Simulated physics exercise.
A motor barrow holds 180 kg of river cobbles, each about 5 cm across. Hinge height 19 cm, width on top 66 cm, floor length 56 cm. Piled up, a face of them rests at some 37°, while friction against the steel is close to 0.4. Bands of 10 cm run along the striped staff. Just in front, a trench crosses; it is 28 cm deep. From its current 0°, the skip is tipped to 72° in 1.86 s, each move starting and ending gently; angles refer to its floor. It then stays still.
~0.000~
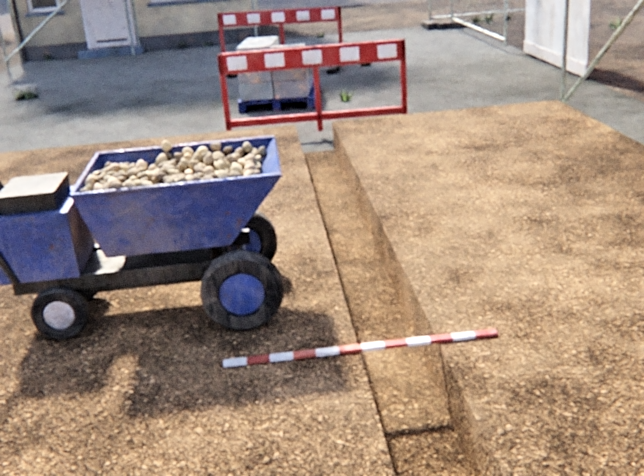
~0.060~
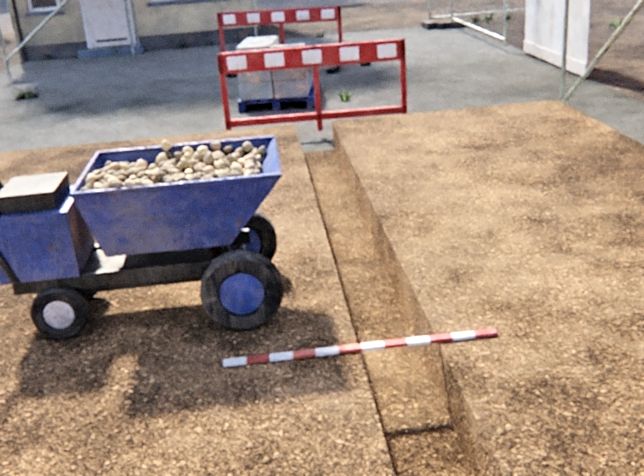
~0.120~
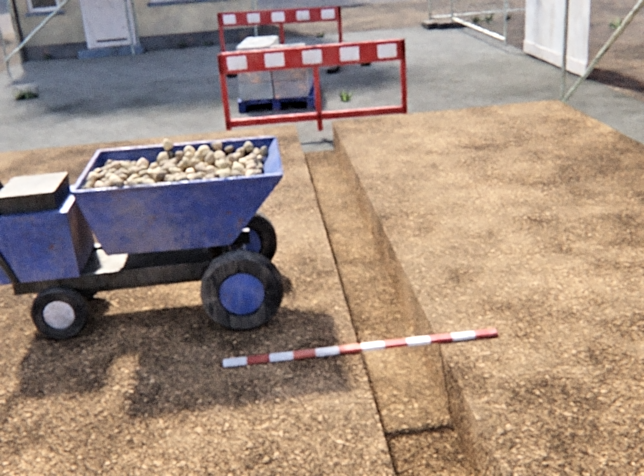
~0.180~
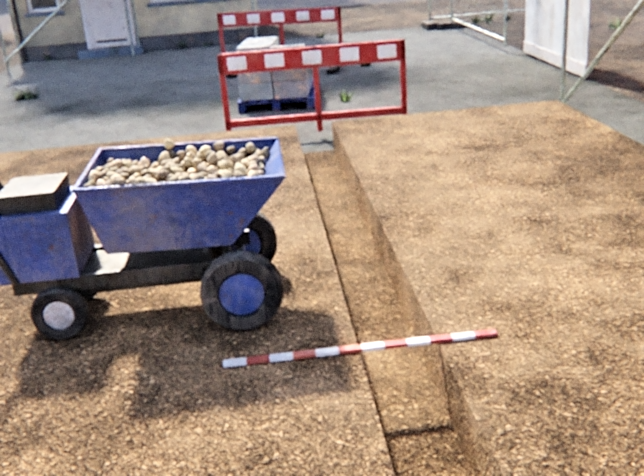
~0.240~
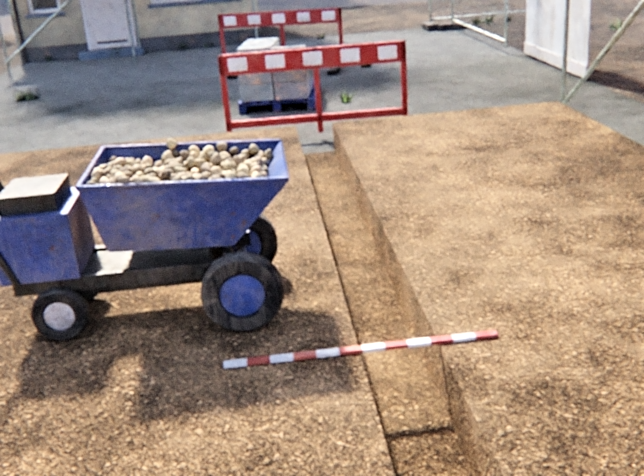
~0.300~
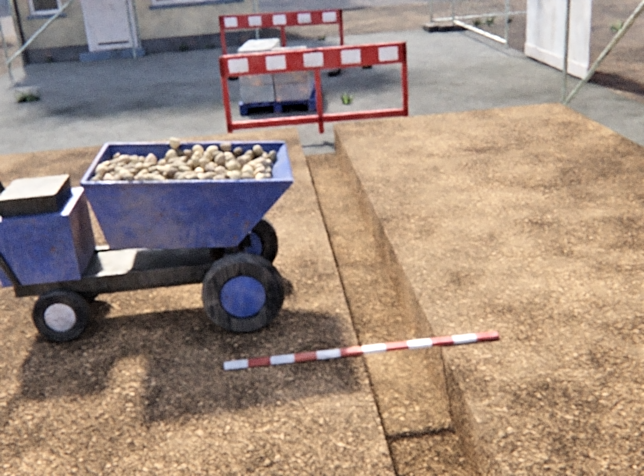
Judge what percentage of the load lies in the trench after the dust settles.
About 81 %.
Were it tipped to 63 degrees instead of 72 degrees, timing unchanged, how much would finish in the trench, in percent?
Close to 75 per cent then.
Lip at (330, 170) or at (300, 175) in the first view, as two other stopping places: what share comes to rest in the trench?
First place roughly 15%, second roughly 60%.
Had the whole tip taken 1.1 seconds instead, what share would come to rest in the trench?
In that case some 75 per cent.
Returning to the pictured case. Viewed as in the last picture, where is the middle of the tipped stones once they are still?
In the last view, about (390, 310).
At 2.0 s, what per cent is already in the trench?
Some 40 per cent of the load by that point.
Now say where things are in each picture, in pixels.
Lip at (281, 175), floor tilted 0°, highest stones at (172, 161), in the first frame.
Lip at (281, 175), floor tilted 0°, highest stones at (165, 161); the stones move at 0.1 m/s on average, in the second frame.
The skip is at 1°, its lip at (283, 176); the top of the load is at (166, 160); the stones move at 0.1 m/s on average, in the third frame.
Lip at (285, 177), floor tilted 2°, highest stones at (161, 162); the stones move at 0.2 m/s on average, in the fourth frame.
The skip is at 3°, its lip at (288, 179); the top of the load is at (153, 162); the stones move at 0.2 m/s on average, in the fifth frame.
The skip is at 5°, its lip at (293, 182); the top of the load is at (136, 161); the stones move at 0.3 m/s on average, in the sixth frame.
After 1.4 s the floor is at 61°; 99 % in the skip, 1 % in the trench; the foremost stones are at (384, 264).
After 2.0 s the floor is at 72°; 48 % in the skip, 39 % in the trench, 13 % past the trench; the foremost stones are at (488, 274).
After 2.3 s the floor is at 72°; 21 % in the skip, 59 % in the trench, 20 % past the trench; the foremost stones are at (538, 266).
After 4.3 s the floor is at 72°; 0 % in the skip, 81 % in the trench, 19 % past the trench; the foremost stones are at (547, 249).
